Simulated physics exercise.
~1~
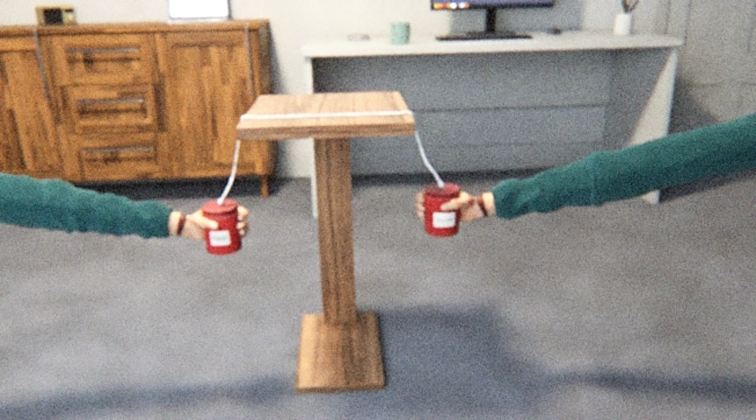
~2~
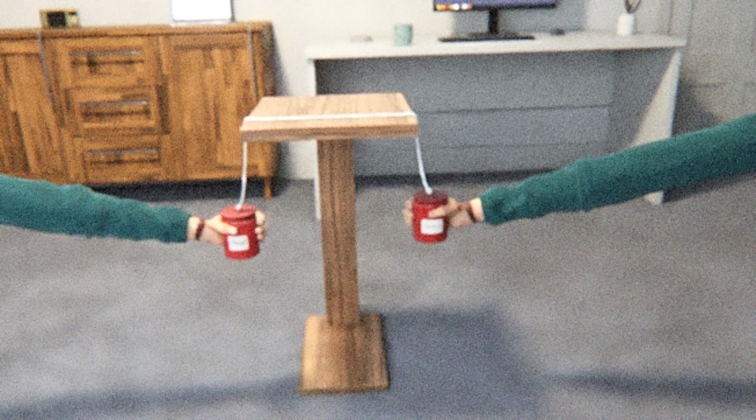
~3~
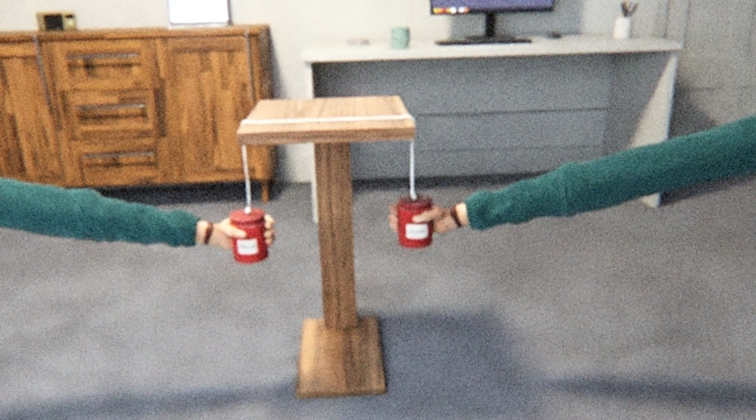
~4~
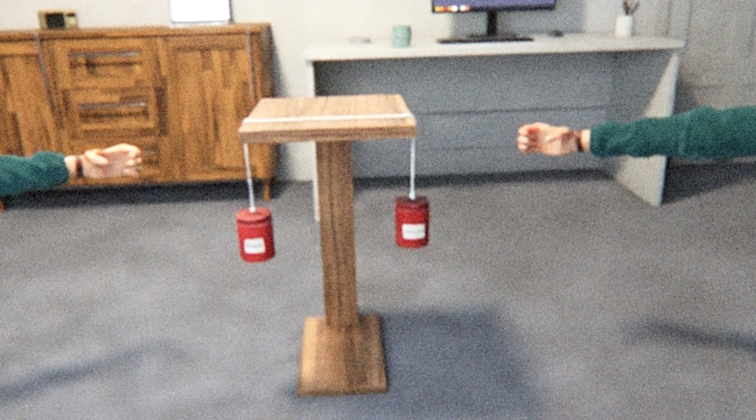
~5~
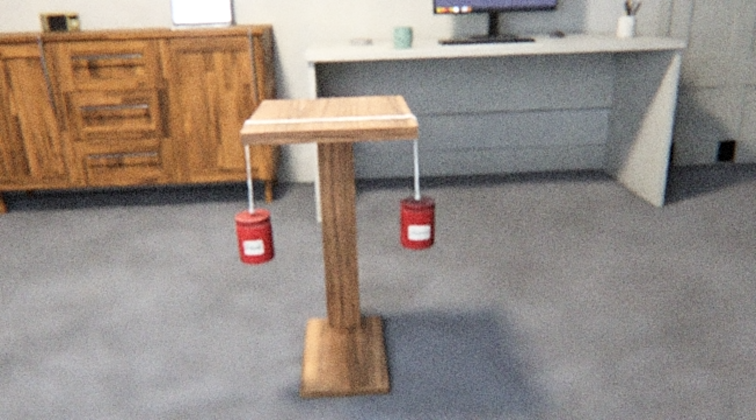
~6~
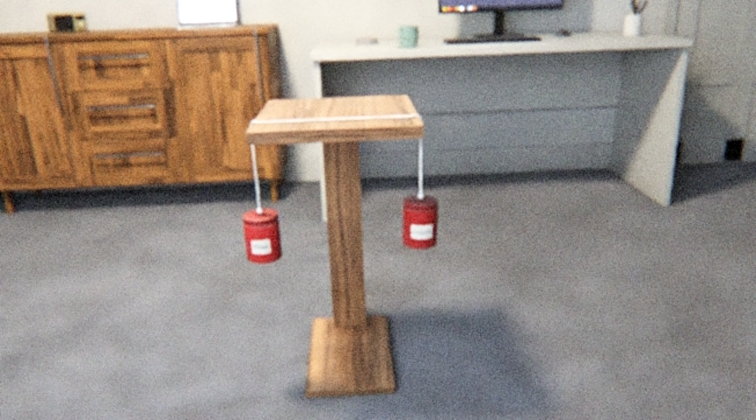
At first, two hands in green sleeves hold red jars on either side of a narrow wooden side table, each jar tied to an end of a white ribbon laid across the top. The hands ease the jars inward, the left one moving right and the right one moving left, until the ribbon ends hang nearly straight down. Then both hands let go and draw back out of view. The jars stay upright where they were released, the left one slightly lower. In the end, the ribbon keeps its balance and both jars hang still.
